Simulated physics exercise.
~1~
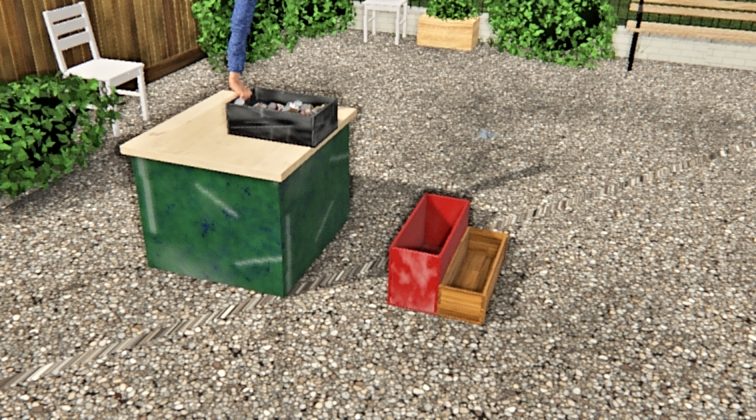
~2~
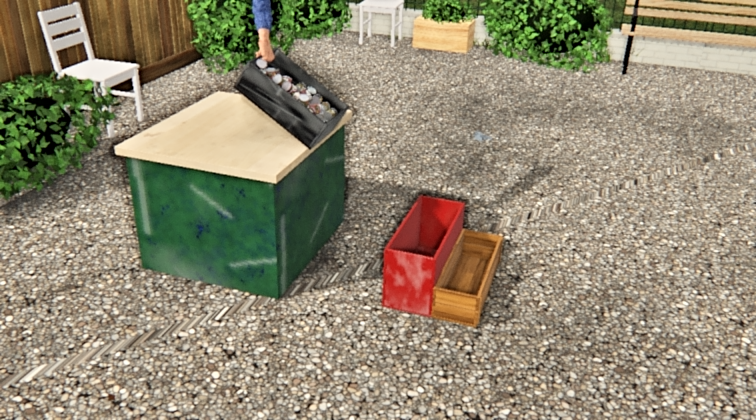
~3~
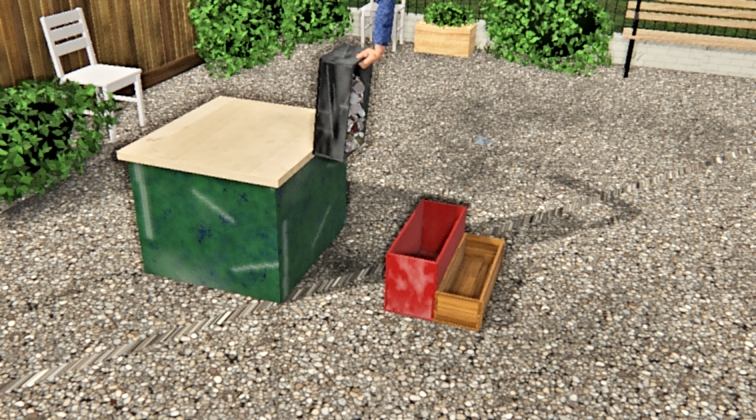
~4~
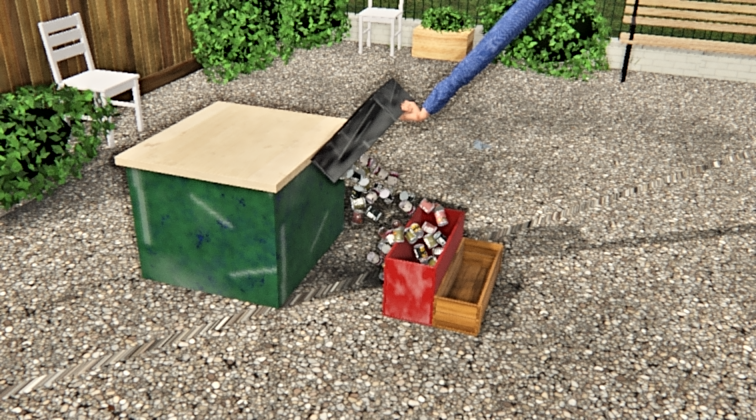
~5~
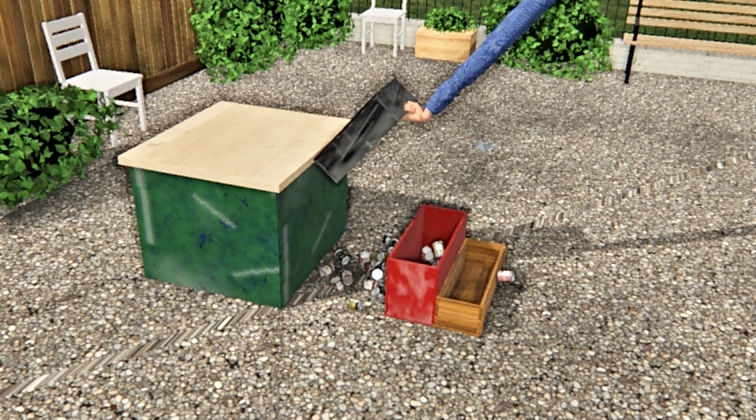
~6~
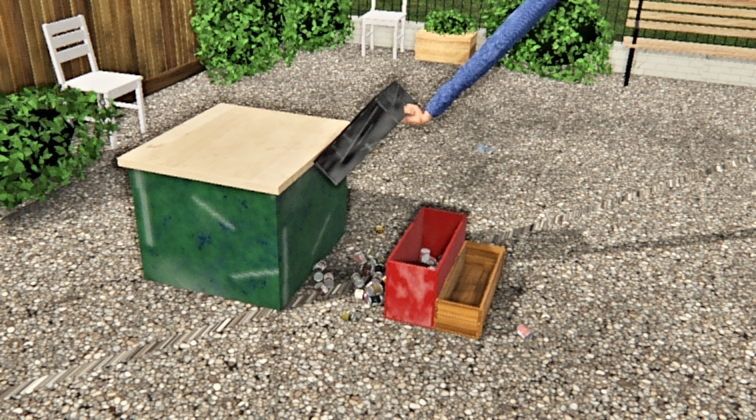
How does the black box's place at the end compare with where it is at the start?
At the start the black box sits upright on top of the green bench. By the end it is farther right and slightly lower, tipped steeply over the bench's right edge with the hand still holding it.
